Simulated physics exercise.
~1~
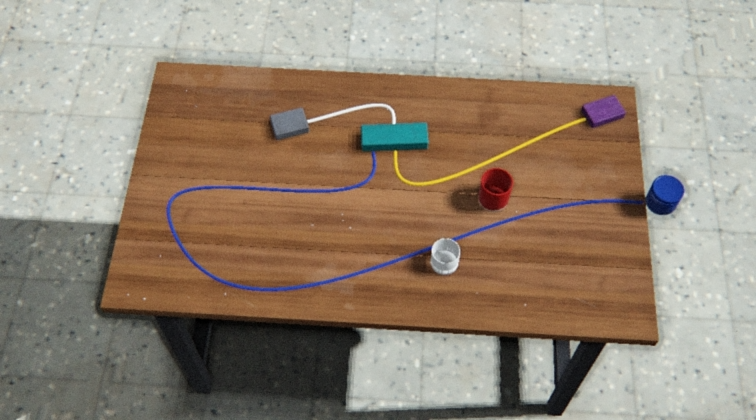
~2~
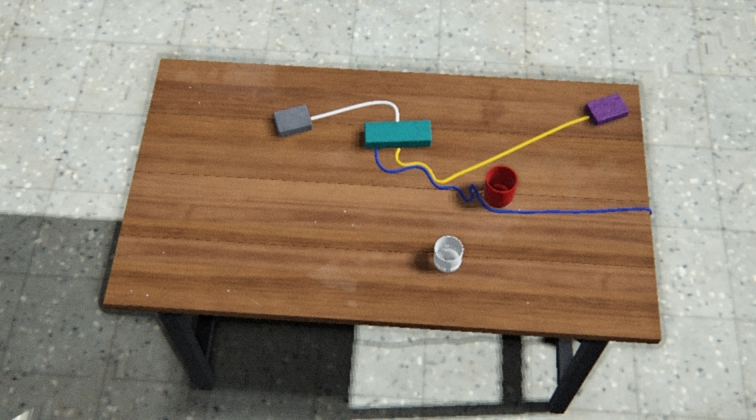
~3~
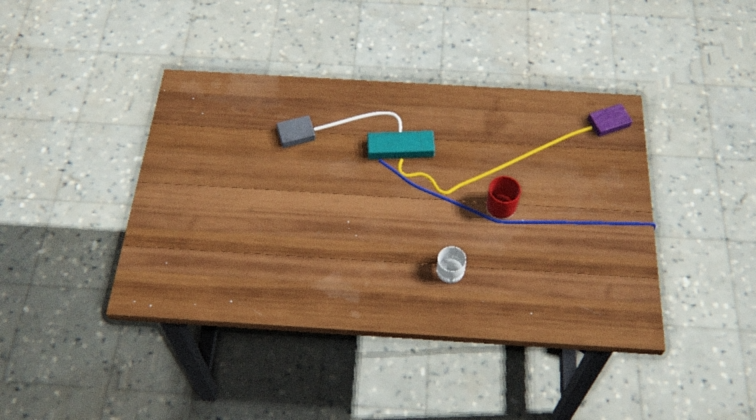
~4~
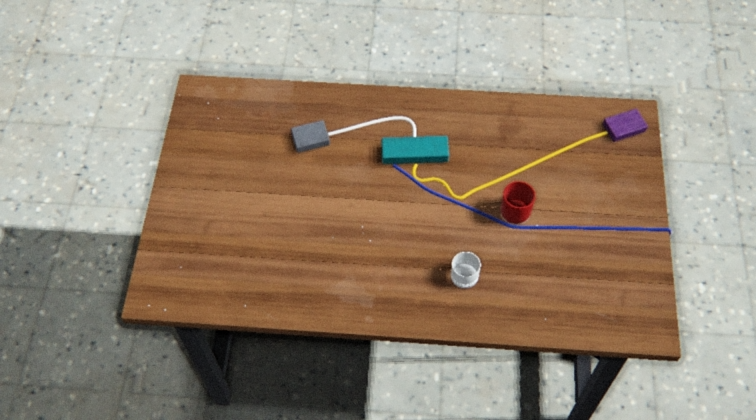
A blue speaker drops off the table's right edge, pulling its blue cable taut.
